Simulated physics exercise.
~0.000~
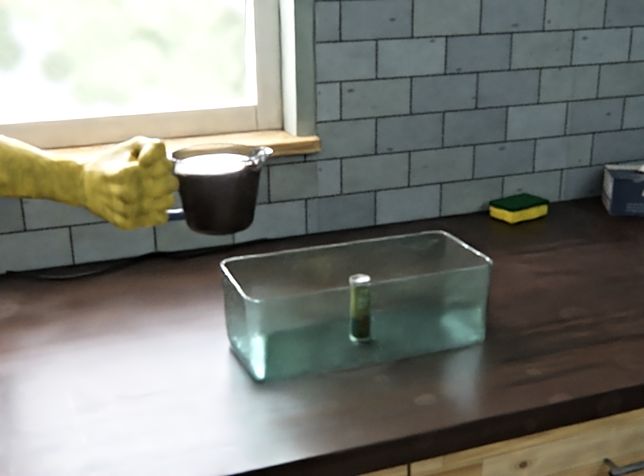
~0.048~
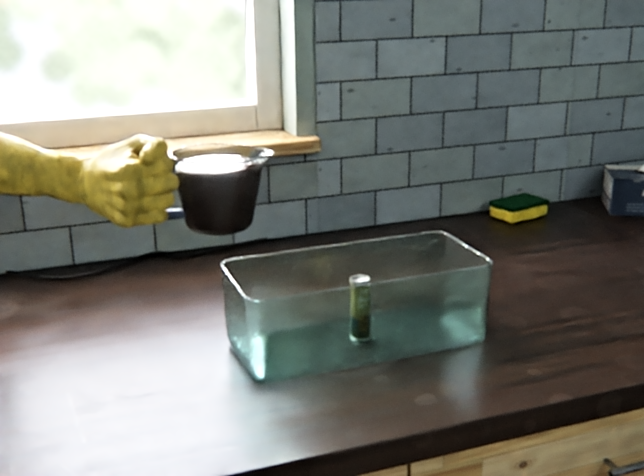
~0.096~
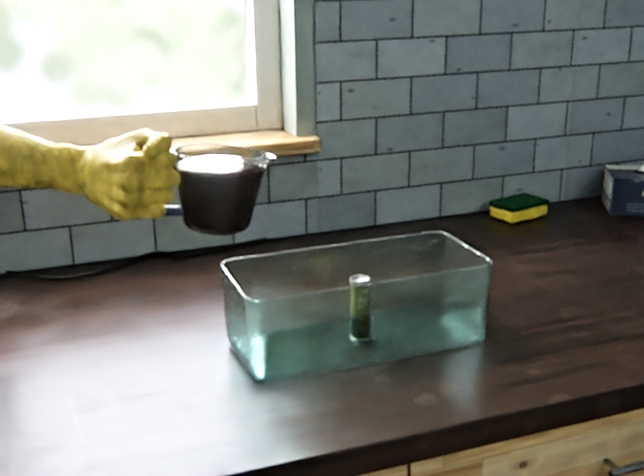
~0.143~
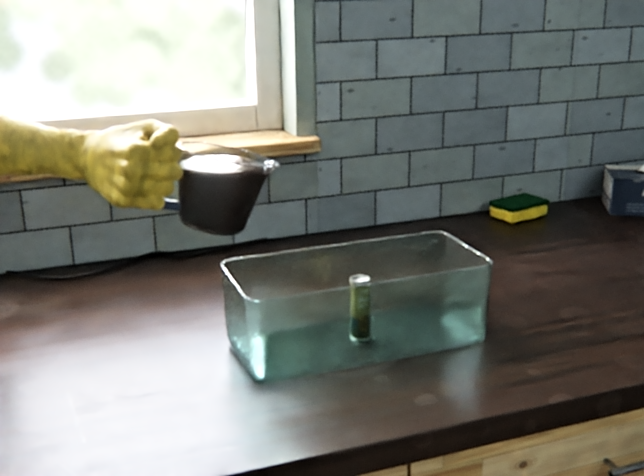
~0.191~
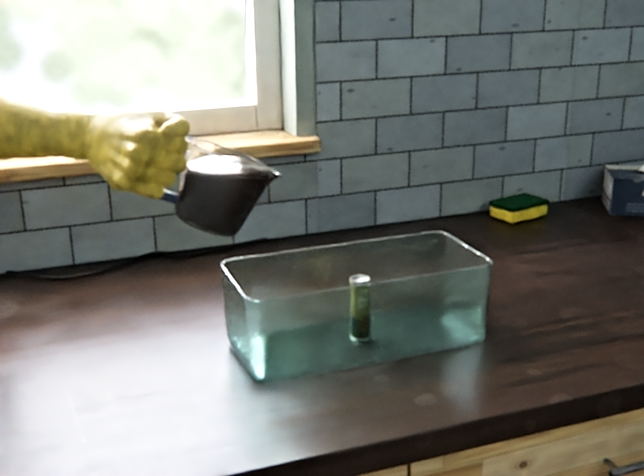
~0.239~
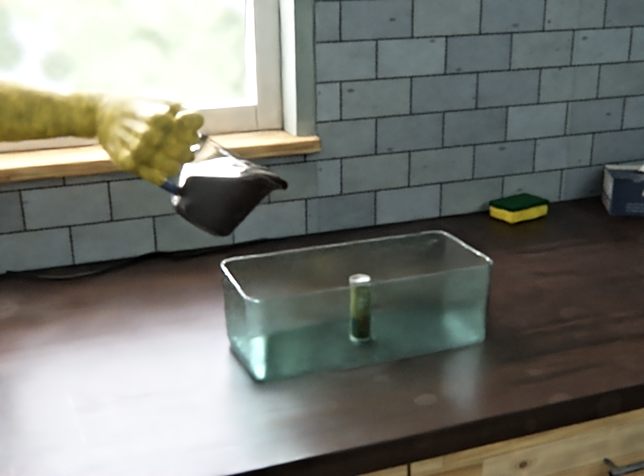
A yellow-gloved hand held a dark measuring jug above and to the left of a clear oblong basin on the counter, then tilted it steadily to the right until it leaned well over.
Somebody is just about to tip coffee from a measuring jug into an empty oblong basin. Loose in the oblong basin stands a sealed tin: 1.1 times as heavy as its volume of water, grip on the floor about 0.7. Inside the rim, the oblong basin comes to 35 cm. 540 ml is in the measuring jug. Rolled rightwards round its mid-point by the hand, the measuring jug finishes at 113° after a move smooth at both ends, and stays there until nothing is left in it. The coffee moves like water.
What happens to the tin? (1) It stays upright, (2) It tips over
Option 1: It stays upright.
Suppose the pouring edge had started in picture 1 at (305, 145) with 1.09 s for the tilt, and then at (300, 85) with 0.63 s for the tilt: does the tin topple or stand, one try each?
In the first try it comes down; in the second it comes down.
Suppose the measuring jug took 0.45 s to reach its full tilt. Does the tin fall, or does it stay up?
In that case the tin stays vertical.
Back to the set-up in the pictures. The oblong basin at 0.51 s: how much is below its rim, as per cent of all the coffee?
I'd put it near 44 percent.
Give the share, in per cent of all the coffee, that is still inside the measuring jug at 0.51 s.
I'd estimate some 30 % remains.
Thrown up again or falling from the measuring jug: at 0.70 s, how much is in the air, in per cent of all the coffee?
Estimated airborne part: Roughly 3 per cent.
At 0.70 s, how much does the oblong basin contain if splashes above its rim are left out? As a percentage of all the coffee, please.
Looks like about 96 % of the whole amount.
After 0.51 s the tilt is 103° and 29 per cent is still to pour; the tin stands where it began.
After 0.70 s the tilt is 113° and 1 per cent is still to pour; the tin stands where it began.
After 0.91 s the tilt is 113° and 0 per cent is still to pour; the tin stands where it began.
After 1.13 s the tilt is 113° and 0 per cent is still to pour; the tin stands where it began.
In the end the tin stands where it began.
